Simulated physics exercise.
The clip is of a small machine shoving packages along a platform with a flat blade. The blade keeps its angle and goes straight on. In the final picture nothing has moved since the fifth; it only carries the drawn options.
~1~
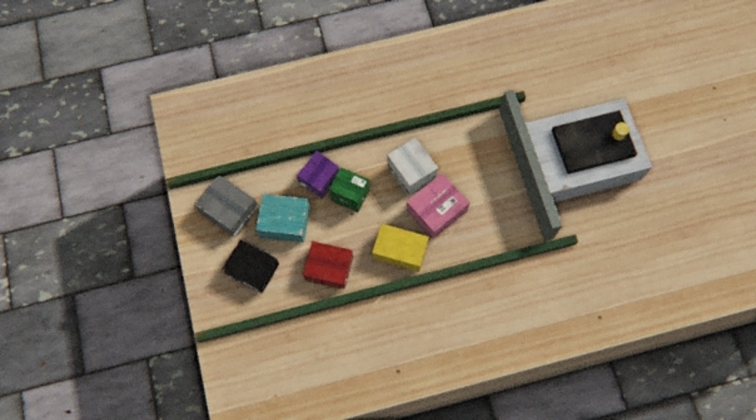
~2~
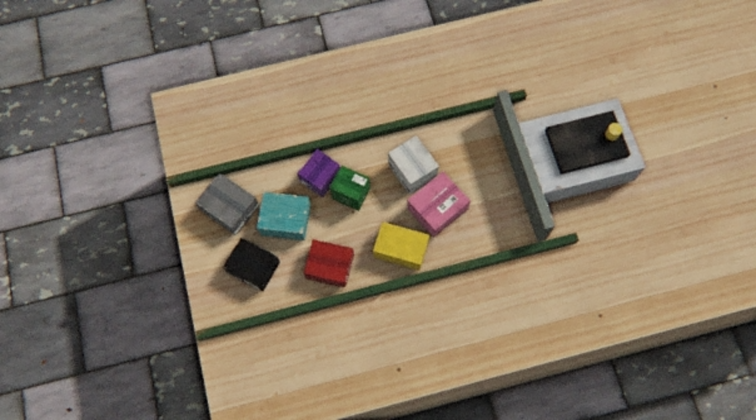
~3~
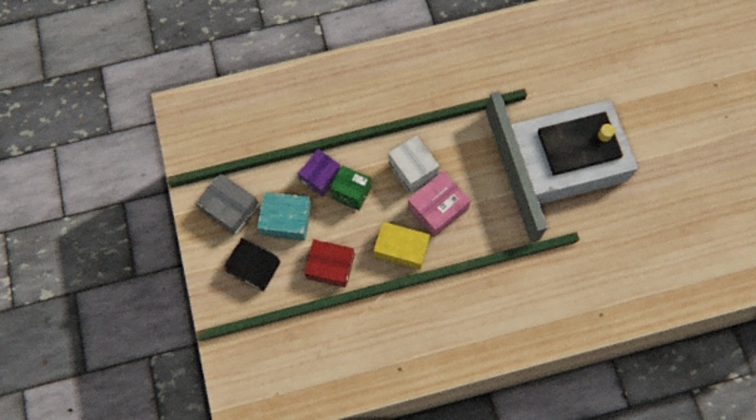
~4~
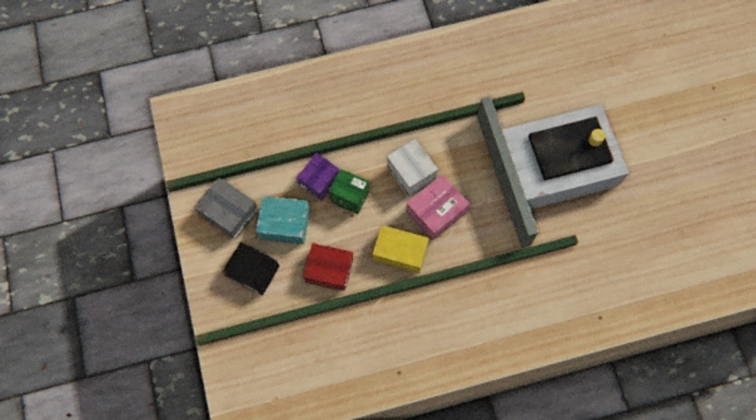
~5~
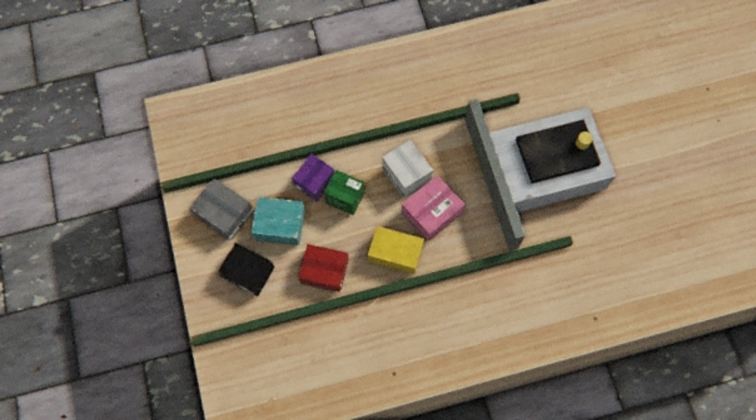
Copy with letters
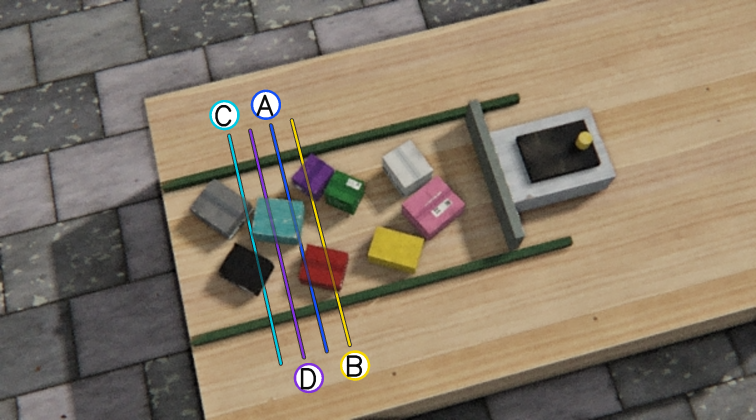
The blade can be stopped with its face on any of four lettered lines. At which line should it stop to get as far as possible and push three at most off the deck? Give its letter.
It can go as far as C.
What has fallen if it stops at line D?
The black parcel.
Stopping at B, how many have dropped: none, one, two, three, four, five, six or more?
By then, none.
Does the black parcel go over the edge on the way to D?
By then, yes.
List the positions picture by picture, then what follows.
In the first frame, pink parcel (437, 207); purple parcel (319, 175); robot (589, 143).
In the second frame, robot (582, 143); turquoise crate (284, 216).
In the third frame, robot (575, 144); red box (330, 264).
In the fourth frame, robot (565, 149); green parcel (349, 192).
In the fifth frame, robot (553, 152); pink parcel (432, 209); purple parcel (314, 178); yellow crate (396, 251).
On the marked copy, A at (298, 233); B at (319, 227); C at (254, 244); D at (276, 238).
Taking C. A third of the way, robot (467, 174); yellow crate (391, 257); white parcel (379, 174).
Two thirds of the way, robot (380, 196); grey box (189, 216); black parcel (218, 283).
When it is over, robot (311, 214); grey box over the edge; black parcel over the edge; two fallen.
As for the rest, A is within the limit but short; B is within the limit but short; D is within the limit but short.
